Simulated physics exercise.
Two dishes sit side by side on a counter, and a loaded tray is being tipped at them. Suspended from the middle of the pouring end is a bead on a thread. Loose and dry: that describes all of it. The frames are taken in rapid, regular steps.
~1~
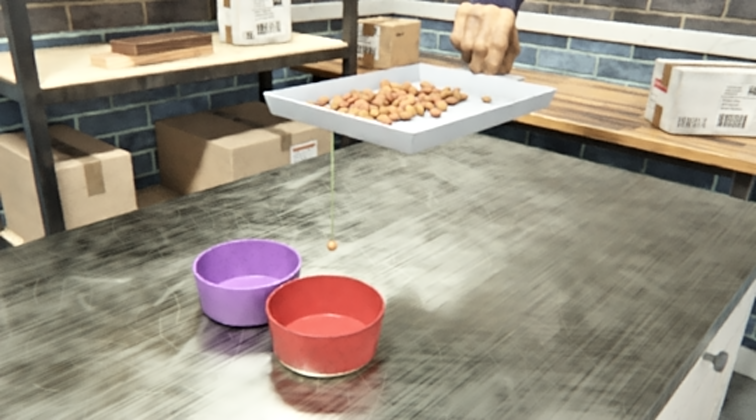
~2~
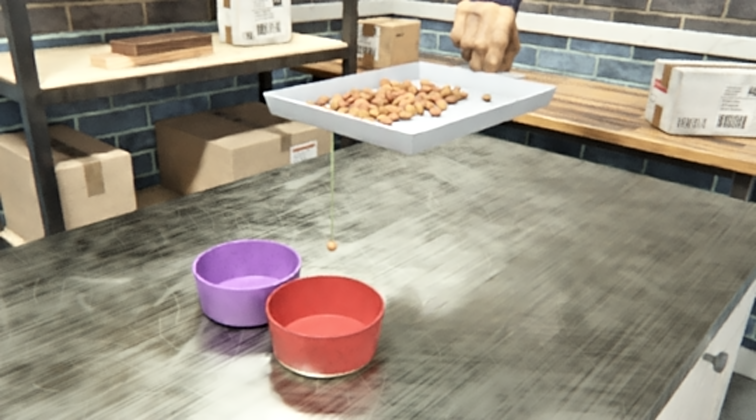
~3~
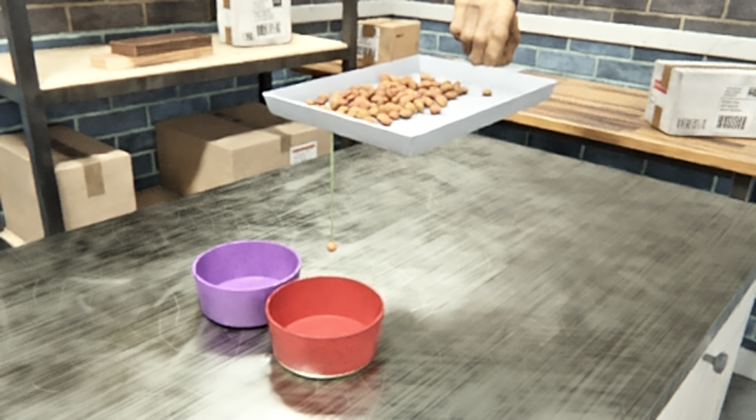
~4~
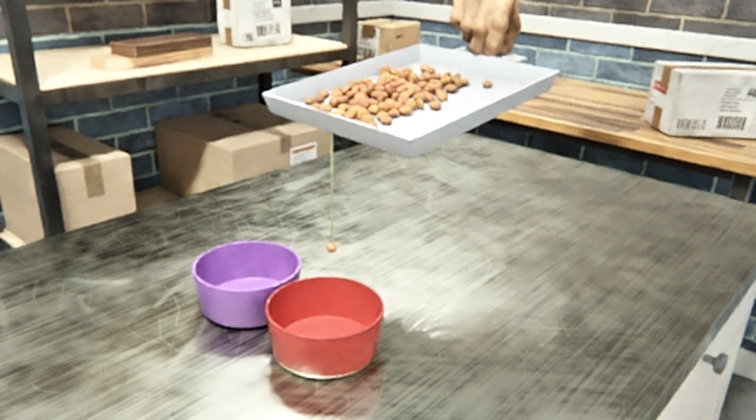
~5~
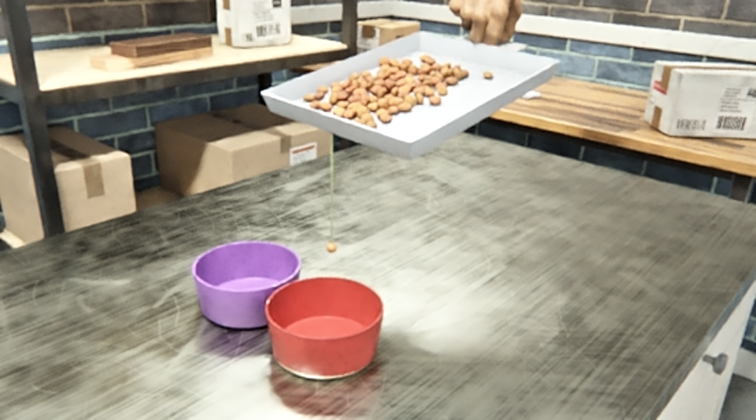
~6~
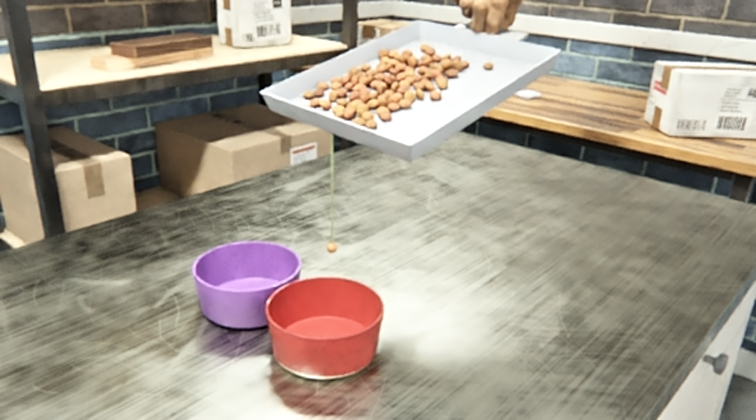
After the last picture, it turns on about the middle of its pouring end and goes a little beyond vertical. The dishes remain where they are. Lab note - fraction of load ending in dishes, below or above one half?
Above one half.
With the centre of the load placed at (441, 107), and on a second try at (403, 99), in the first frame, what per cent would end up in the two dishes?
You'd get near 70 percent first and near 70 percent after that.
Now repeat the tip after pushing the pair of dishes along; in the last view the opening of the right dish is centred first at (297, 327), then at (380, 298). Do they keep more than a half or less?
In order, they'd catch a minor share, and next a major share.
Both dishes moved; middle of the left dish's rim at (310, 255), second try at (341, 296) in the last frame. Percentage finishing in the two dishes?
In order: 60 percent and 80 percent.
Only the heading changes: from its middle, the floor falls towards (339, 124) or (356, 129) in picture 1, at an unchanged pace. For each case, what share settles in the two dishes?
Case one near 90 %; case two near 90 %.
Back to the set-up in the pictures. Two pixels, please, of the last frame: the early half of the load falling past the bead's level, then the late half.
Earlier half at (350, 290), later half at (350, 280).
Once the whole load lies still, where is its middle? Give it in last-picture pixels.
Once nothing moves, the middle sits near (335, 340).
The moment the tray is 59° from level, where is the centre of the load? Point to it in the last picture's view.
Look close to (361, 104) in the last picture.
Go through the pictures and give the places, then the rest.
The first frame shows corners of the pouring end at (271, 93) and (412, 130), level; middle of the load at (389, 104), bits of dog kibble; left dish at (205, 298); right dish at (282, 345); bead on its thread at (332, 246).
The second frame shows corners of the pouring end at (271, 93) and (412, 131), level; middle of the load at (389, 103).
The third frame shows corners of the pouring end at (271, 93) and (411, 133), tipped barely, lowest at the right corner; middle of the load at (389, 100).
The fourth frame shows corners of the pouring end at (270, 93) and (411, 136), tipped a little, lowest at the right corner; middle of the load at (389, 95).
The fifth frame shows corners of the pouring end at (269, 92) and (410, 138), tipped a little, lowest at the right corner; middle of the load at (388, 90).
The sixth frame shows corners of the pouring end at (268, 91) and (410, 141), tipped a little, lowest at the right corner; middle of the load at (388, 84); left dish at (205, 300); right dish at (282, 347).
Soon after the last picture, tray tipped steeply; nearly all on the tray; a stray few in the air.
A little later, tray tipped right over; a small part on the tray; about half in the right dish; a stray few in the left dish; a small part outside both; about a quarter in the air.
Later still, tray tipped past a quarter turn; about two thirds in the right dish; a small part in the left dish; about a quarter outside both.
At rest, tray tipped past a quarter turn; about two thirds in the right dish; a small part in the left dish; about a quarter outside both.
